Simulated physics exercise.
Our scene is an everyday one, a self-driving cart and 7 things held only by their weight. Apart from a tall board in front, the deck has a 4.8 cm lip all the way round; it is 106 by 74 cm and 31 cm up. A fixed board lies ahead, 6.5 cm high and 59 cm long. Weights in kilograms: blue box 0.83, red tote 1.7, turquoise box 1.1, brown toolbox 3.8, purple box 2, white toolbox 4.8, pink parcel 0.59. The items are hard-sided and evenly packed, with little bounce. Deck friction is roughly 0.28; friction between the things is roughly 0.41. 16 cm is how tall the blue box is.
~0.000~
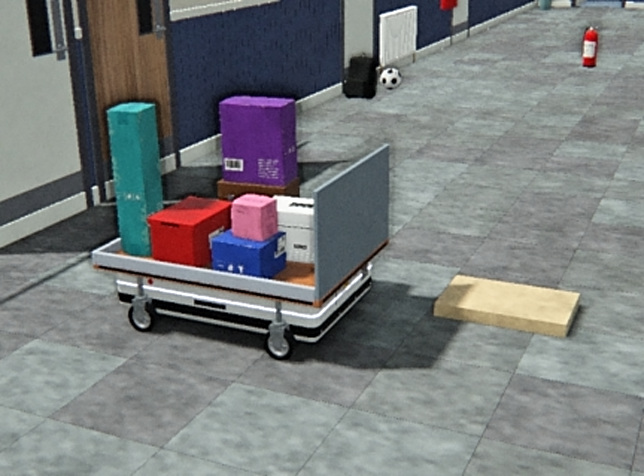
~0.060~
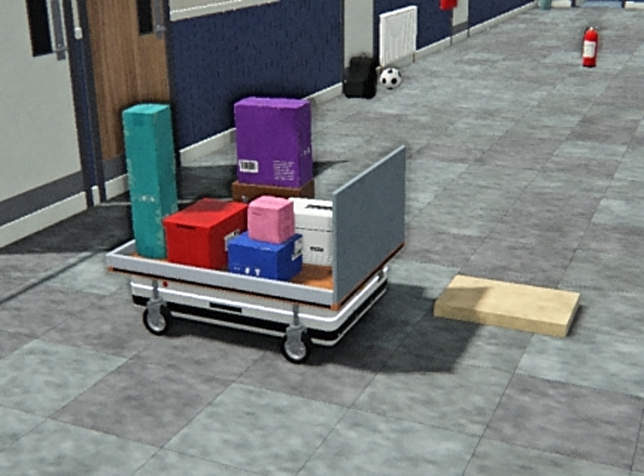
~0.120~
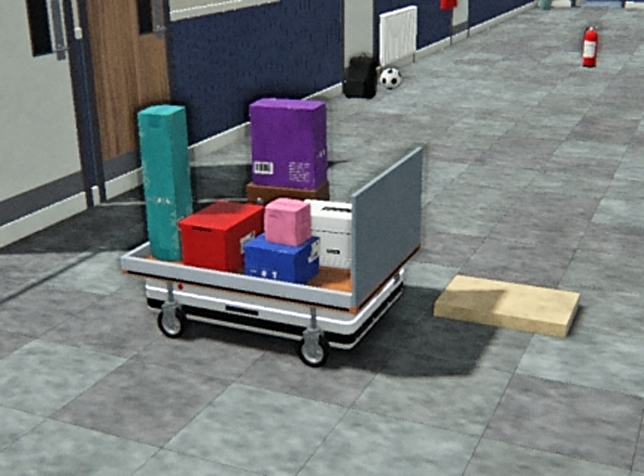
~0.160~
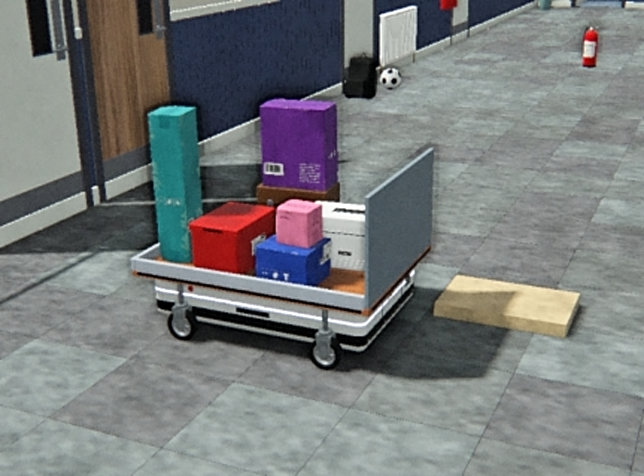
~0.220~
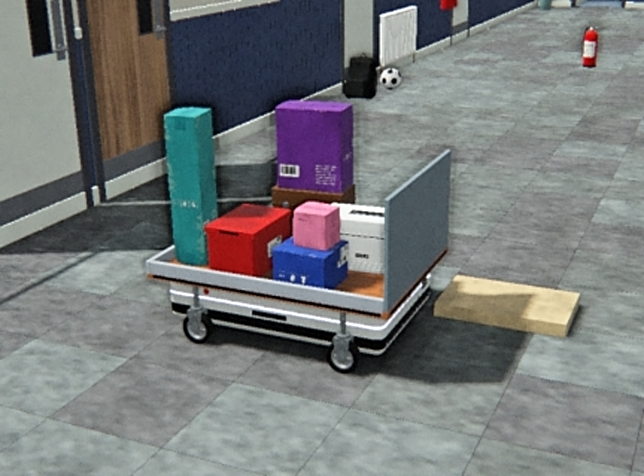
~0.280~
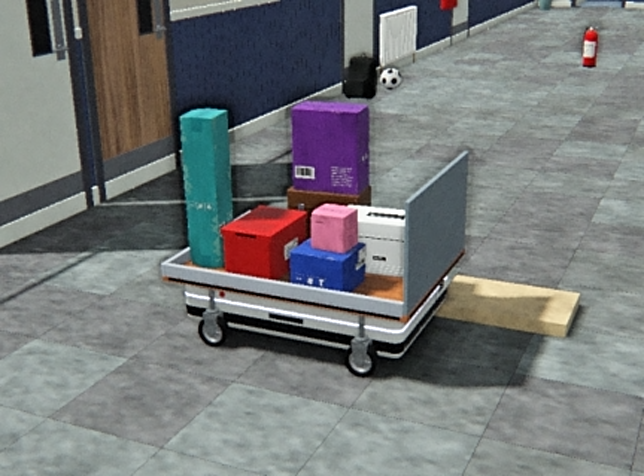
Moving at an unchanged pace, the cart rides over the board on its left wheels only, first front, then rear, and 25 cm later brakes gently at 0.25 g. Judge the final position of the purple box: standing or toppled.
Toppled.
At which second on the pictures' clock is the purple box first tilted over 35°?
Time: Roughly 2.0 s.
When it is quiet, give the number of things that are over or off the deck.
Count: 2.
Around 0.58 s, cart has run 75 cm; purple box at 9° to upright near (387, 146); white toolbox at 5° to upright; turquoise box at 4° to upright.
Around 0.98 s, cart has run 127 cm; purple box at 12° to upright near (523, 143); turquoise box at 10° to upright; brown toolbox at 10° to upright.
Around 1.48 s, cart has run 192 cm; purple box at 6° to upright; turquoise box at 16° to upright; pink parcel shifted 6 cm.
Around 2.18 s, cart has run 232 cm, stopped; purple box on its side; turquoise box at 65° to upright; red tote shifted 11 cm.
Finally (3.6 s), on their side or leaning hard on the cart, turquoise box and purple box; not toppled but over 10 cm from the start, red tote; the other 4 still in place (within 10 cm).
